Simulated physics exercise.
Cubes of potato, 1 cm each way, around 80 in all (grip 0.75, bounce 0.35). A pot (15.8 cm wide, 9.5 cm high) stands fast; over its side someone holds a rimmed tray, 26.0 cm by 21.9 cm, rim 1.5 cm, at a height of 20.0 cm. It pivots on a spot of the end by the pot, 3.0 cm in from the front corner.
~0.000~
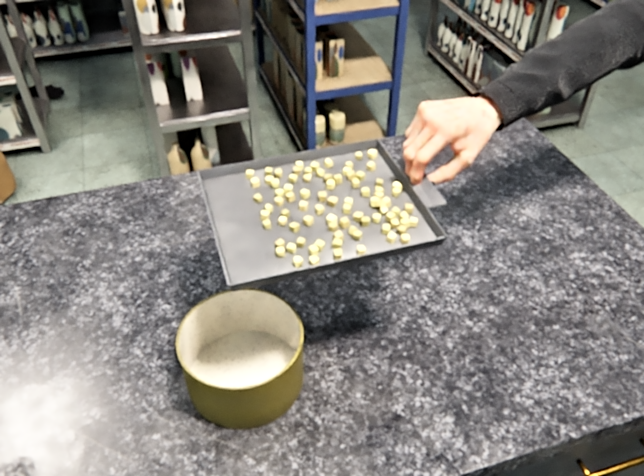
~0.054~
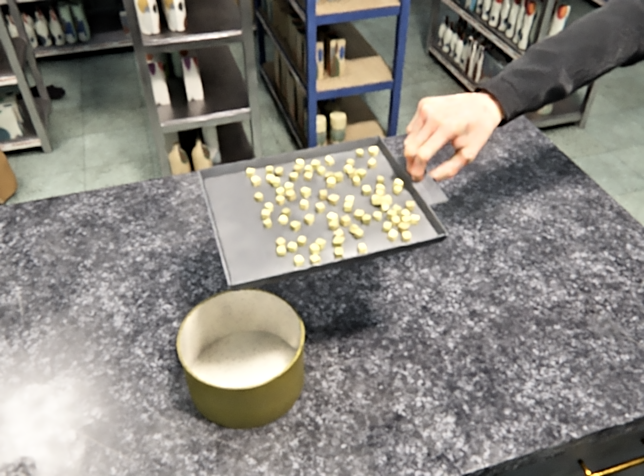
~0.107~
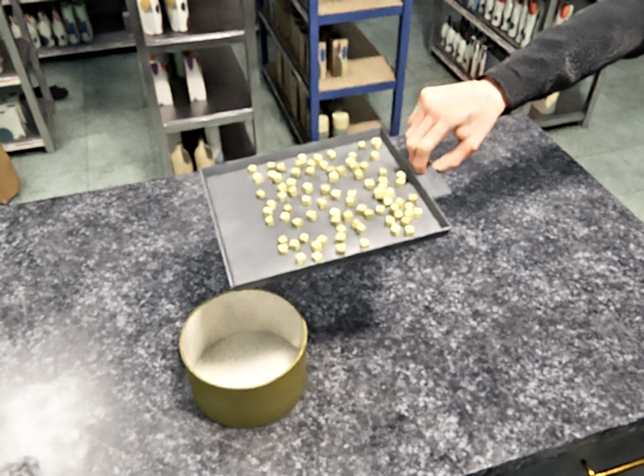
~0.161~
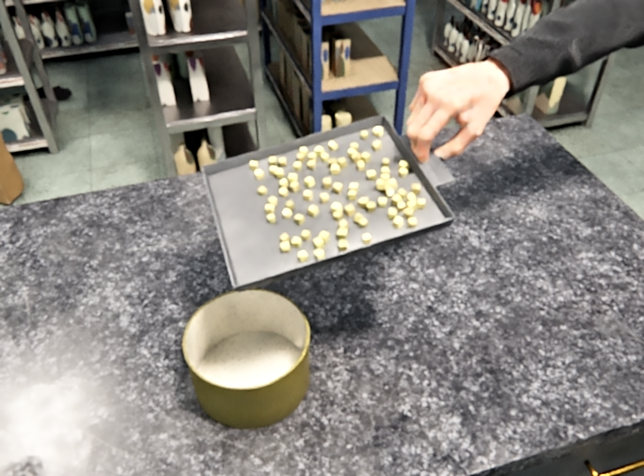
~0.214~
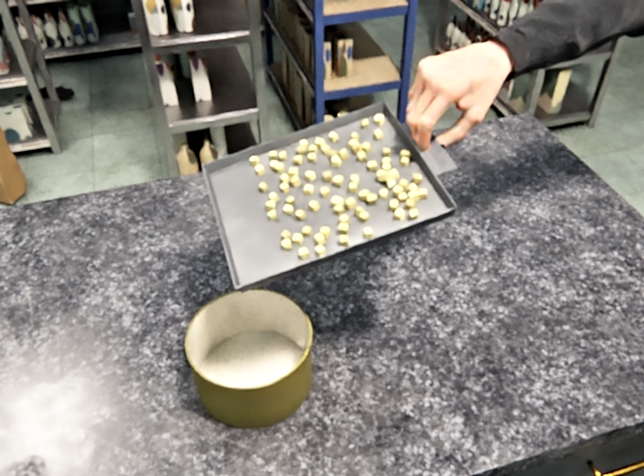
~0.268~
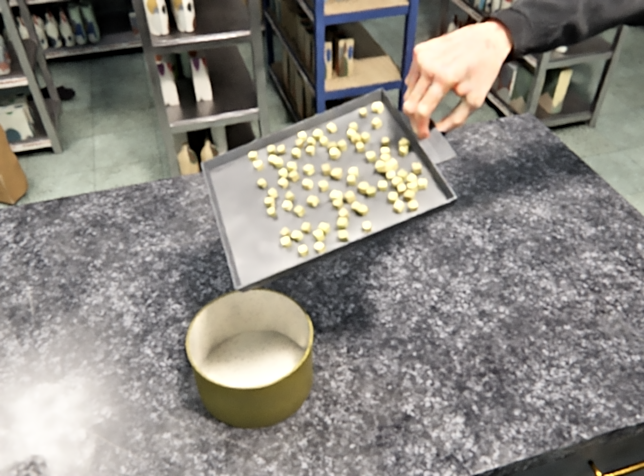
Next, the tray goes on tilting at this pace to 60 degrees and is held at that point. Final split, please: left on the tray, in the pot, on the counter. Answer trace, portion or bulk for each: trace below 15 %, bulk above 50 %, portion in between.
Left on the tray: Portion. Pot: Portion. Counter: Portion.
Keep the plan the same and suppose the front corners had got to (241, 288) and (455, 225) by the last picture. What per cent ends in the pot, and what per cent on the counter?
Per cent by place - pot 10, counter 30.
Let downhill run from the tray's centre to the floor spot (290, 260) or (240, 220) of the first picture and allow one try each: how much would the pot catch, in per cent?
About 25 per cent on the first try and 5 per cent on the second.
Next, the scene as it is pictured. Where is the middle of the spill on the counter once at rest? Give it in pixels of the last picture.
You'll find it at about pixel (72, 461).
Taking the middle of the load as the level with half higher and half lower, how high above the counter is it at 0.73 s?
Height: Around 26 cm.
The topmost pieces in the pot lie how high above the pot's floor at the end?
Top level: Approx. 1.0 cm.
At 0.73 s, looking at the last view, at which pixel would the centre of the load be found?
Approximately (251, 209) in the final picture.
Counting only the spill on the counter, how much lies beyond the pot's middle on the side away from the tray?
Near 100 in a hundred.
After 0.55 s, tilt 38 degrees; the tray holds 100 %, the pot 0 %.
Then, at 0.73 s, tilt 52 degrees; the tray holds 100 %, the pot 0 %.
After 1.04 s, tilt 60 degrees; the tray holds 35 %, the pot 20 %.
By 2.5 s all is still; tray 30 %, pot 30 %, counter 40 %.
